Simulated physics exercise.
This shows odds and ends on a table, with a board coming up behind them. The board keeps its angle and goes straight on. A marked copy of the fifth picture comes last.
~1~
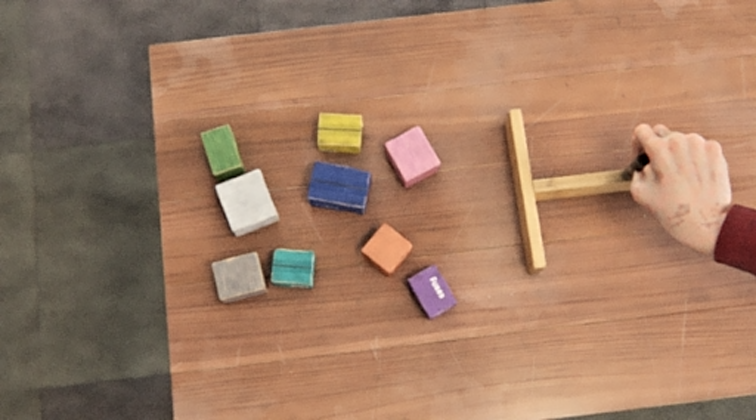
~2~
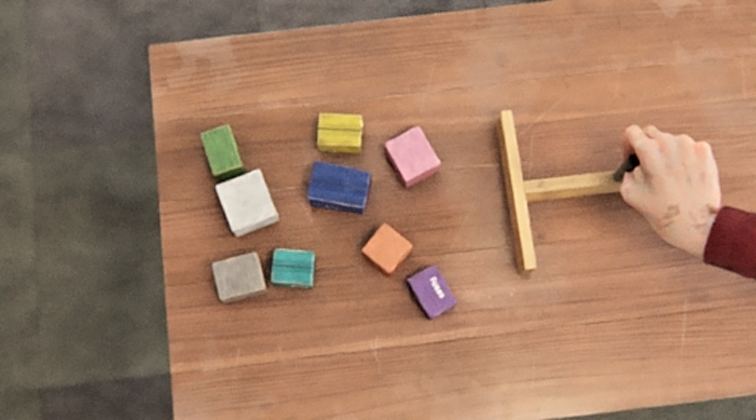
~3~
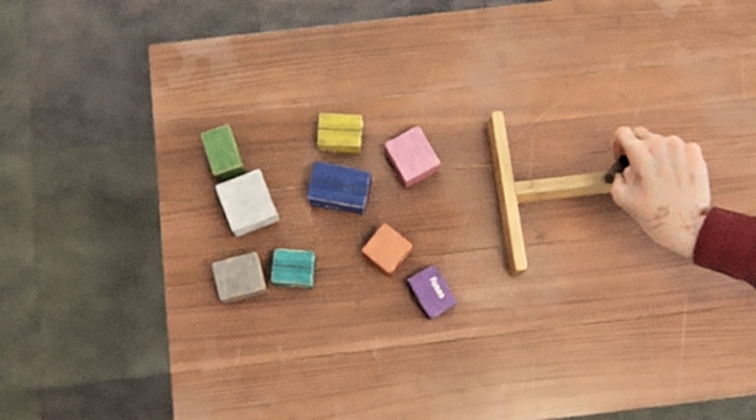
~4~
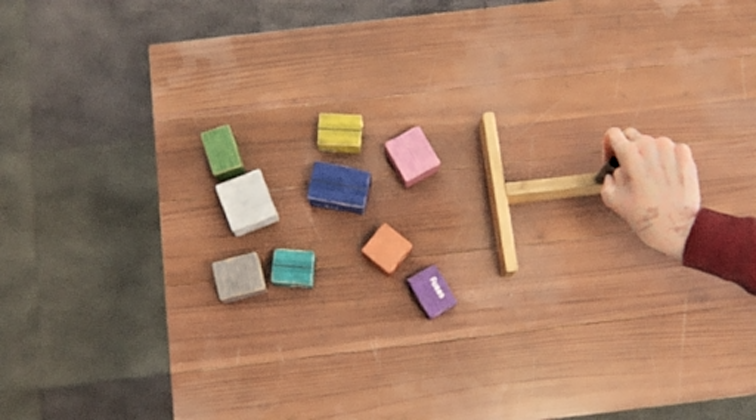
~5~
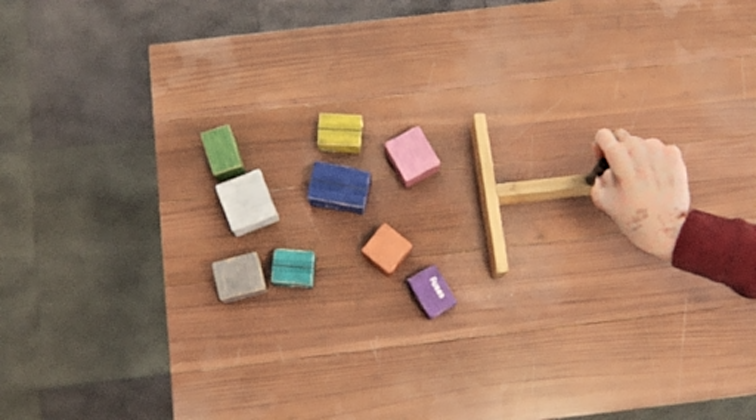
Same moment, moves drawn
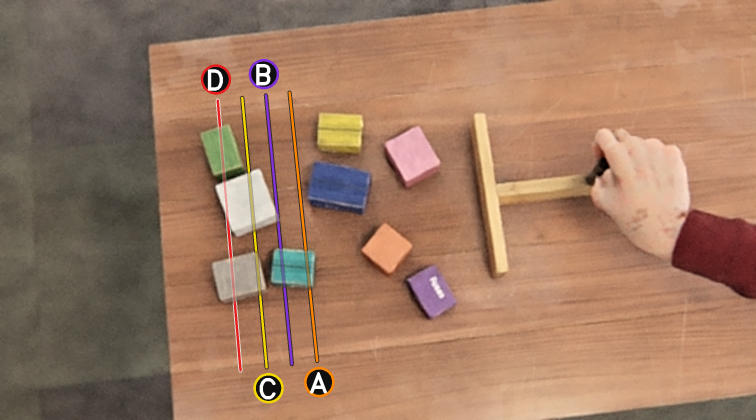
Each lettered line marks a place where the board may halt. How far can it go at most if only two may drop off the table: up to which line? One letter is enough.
It should halt at D.
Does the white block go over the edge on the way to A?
By then, no.
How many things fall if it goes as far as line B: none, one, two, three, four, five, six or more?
By then, none.
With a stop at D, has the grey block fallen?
Yes.
On the marked copy, A at (303, 222); B at (278, 225); C at (254, 228); D at (229, 231).
Taking D. A third of the way, board (396, 202); yellow box (324, 131); purple box (407, 306).
Two thirds of the way, board (300, 213); white block (181, 234); grey block (203, 286).
When it is over, board (228, 222); grey block over the edge; white block over the edge; two fallen.
As for the rest, A is within the limit but short; B is within the limit but short; C is within the limit but short.
